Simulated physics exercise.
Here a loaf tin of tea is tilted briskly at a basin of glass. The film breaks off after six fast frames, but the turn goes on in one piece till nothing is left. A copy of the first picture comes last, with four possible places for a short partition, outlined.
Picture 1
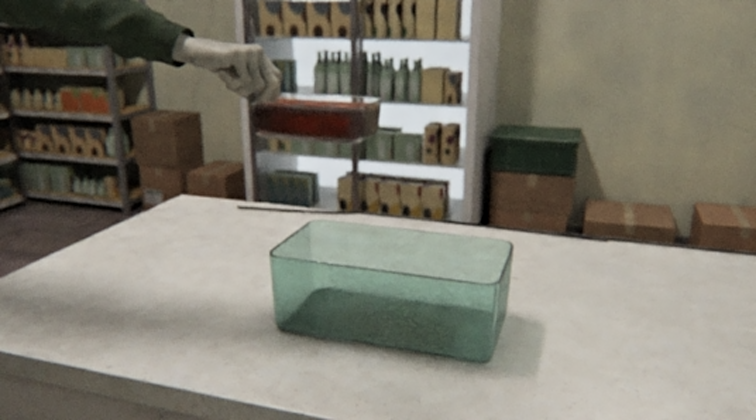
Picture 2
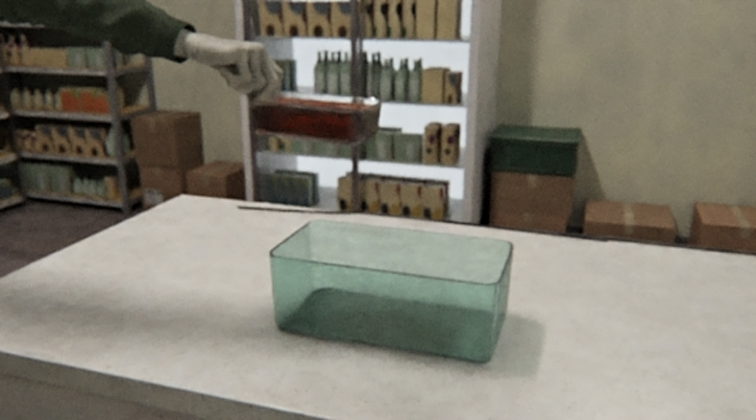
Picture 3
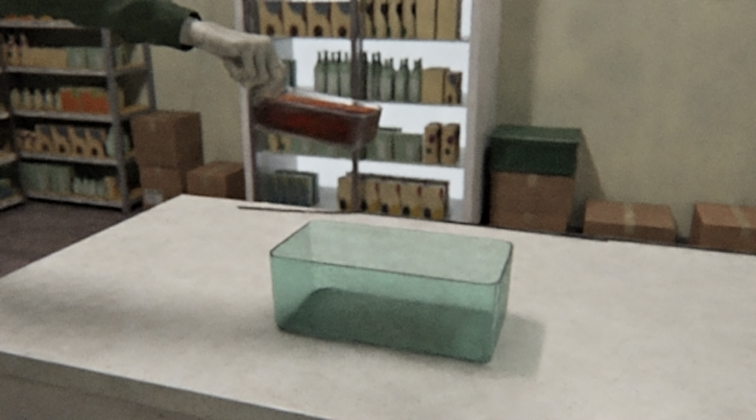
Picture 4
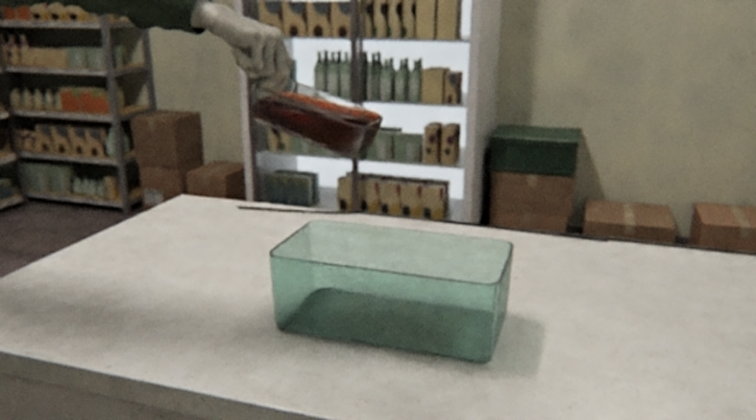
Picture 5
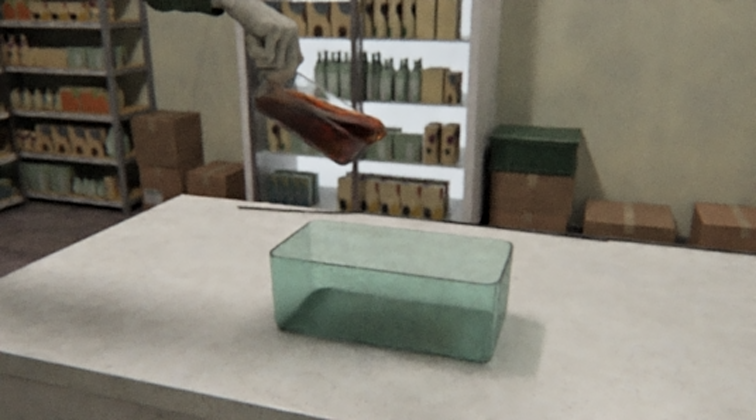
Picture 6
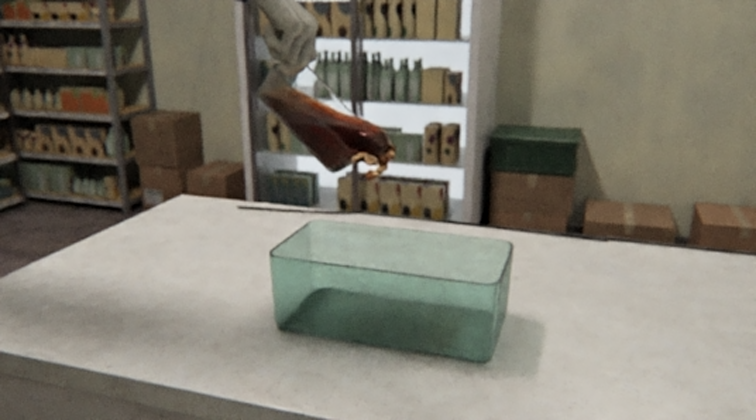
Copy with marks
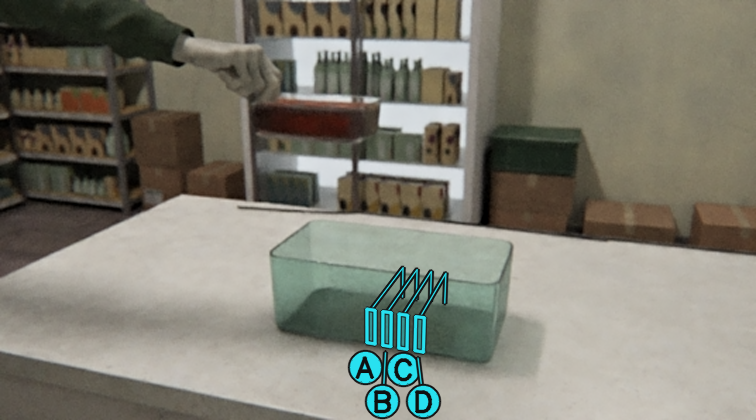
In a storeroom lined with stocked shelves, a pale hand held a loaf tin of reddish-brown tea above a glass basin on a table, then tilted it steeply rightward until tea came over the lip.
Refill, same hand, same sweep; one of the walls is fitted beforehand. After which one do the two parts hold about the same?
Use position C.
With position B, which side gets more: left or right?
More ends on the right.
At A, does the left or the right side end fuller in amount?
More ends on the right.
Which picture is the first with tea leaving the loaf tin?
In picture 4.
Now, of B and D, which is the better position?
B.
On the marked copy, A at (369, 349); B at (385, 352); C at (401, 355); D at (417, 357).
If A is chosen, about 17 % ends left of the wall and 79 % right of it; 4 % is lost outside.
If B is chosen, about 23 % ends left of the wall and 73 % right of it; 4 % is lost outside.
If C is chosen, about 52 % ends left of the wall and 44 % right of it; 4 % is lost outside.
If D is chosen, about 86 % ends left of the wall and 5 % right of it; 9 % is lost outside.
